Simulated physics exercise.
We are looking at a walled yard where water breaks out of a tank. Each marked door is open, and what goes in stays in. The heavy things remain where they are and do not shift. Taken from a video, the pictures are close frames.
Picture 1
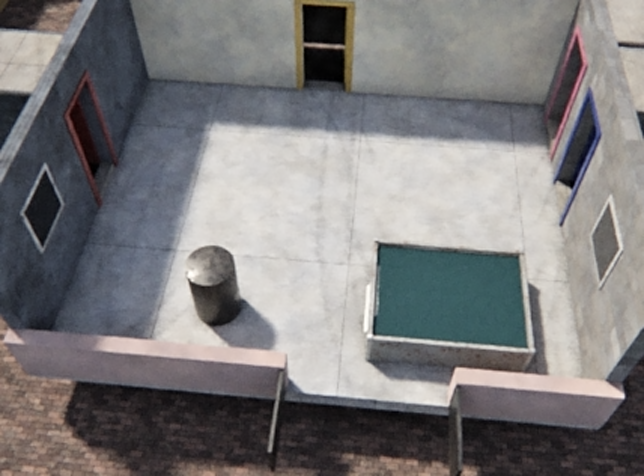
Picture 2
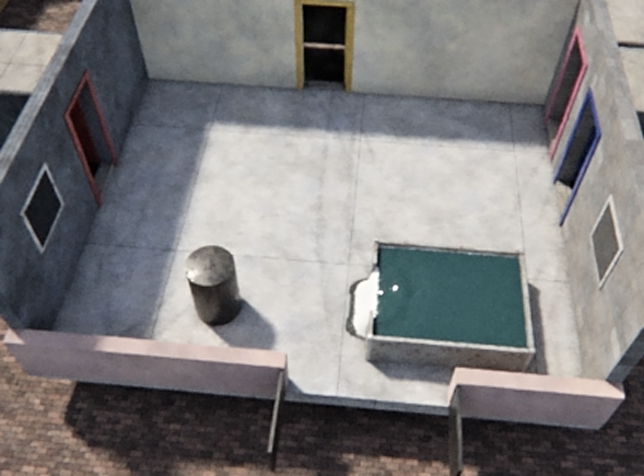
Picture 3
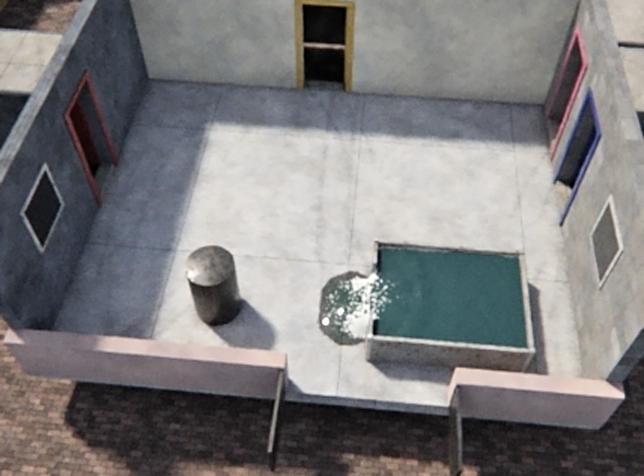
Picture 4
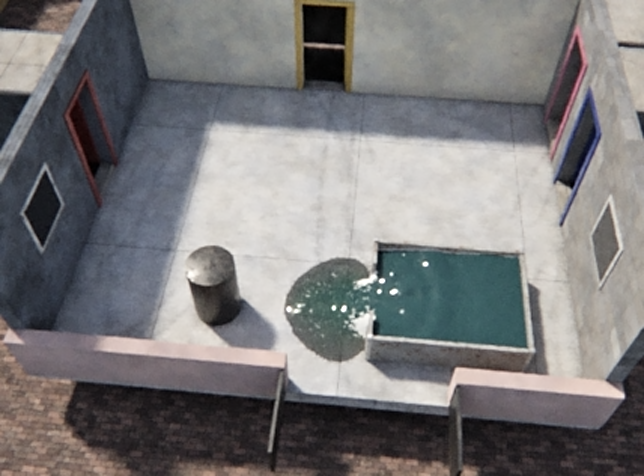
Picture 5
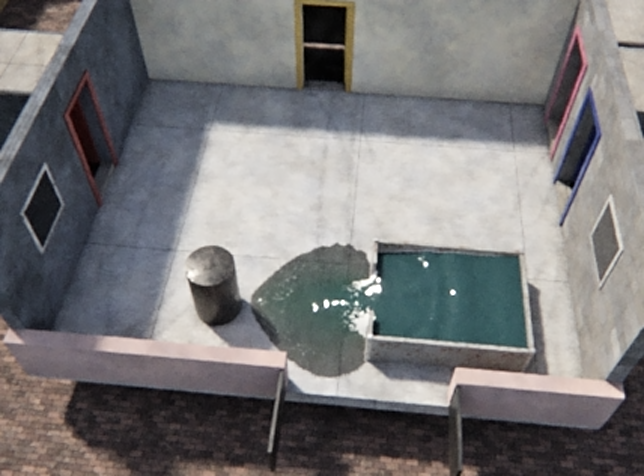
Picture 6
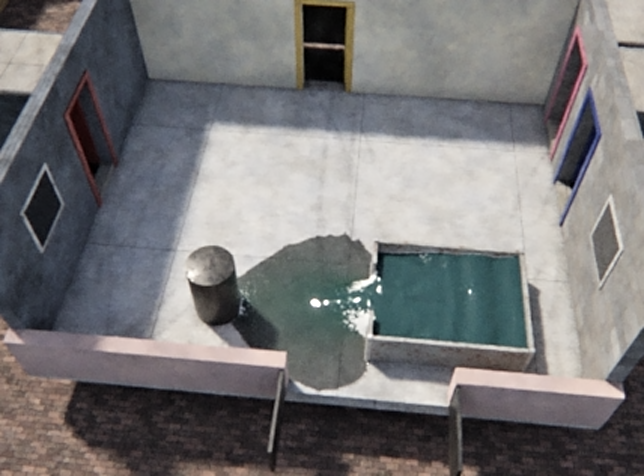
A walled yard held a still tank of dark green water near a metal cylinder, then water burst from the tank's left side, foamed white, and spread left across the floor to the cylinder.
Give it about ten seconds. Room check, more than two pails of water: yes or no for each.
Red door, no; yellow door, no; blue door, no; pink door, no.
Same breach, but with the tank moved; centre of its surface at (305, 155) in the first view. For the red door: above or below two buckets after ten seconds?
Log: Red door breaks the limit.
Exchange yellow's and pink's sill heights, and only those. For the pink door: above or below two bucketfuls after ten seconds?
I reckon pink doesn't reach the mark.
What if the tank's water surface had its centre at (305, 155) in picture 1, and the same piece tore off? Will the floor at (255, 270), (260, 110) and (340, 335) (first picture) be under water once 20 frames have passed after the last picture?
In the order asked: Not reached, reached by the flood, not reached.
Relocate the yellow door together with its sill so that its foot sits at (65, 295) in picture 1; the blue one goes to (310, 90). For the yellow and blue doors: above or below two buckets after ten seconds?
Yellow: Exceeds the limit. Blue: Falls short.
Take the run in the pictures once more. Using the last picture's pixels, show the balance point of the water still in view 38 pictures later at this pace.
Around pixel (264, 256) of the last picture.
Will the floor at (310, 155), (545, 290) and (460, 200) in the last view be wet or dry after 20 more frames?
In that order the points end up high and dry, high and dry and high and dry.
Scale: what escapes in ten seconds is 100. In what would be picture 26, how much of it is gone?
Estimate: 35 %.
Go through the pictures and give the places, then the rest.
The first picture shows the water tank at (449, 295) is whole and still.
In the second picture, the front is at (353, 330), out from the gap at (373, 301).
In the third picture, water pours out at (373, 302) and has run to (324, 318).
In the fourth picture, water pours out at (373, 302) and has run to (290, 315).
In the fifth picture, water pours out at (373, 302) and has run to (256, 299).
In the sixth picture, the front is at a hidden place, out from the gap at (373, 302).
A moment on, water covers 15 % of the floor; the red door not reached, the yellow door not reached, the blue door not reached, the pink door not reached.
Next, water covers 30 % of the floor; the red door not reached, the yellow door not reached, the blue door not reached, the pink door not reached.
Then, water covers 40 % of the floor; the red door wet at the sill, nothing in, the yellow door not reached, the blue door not reached, the pink door not reached.
Later, water covers 45 % of the floor; the red door under two buckets in, the yellow door not reached, the blue door not reached, the pink door not reached.
In the end, water covers 65 % of the floor; the red door under two buckets in, the yellow door wet at the sill, nothing in, the blue door not reached, the pink door not reached.
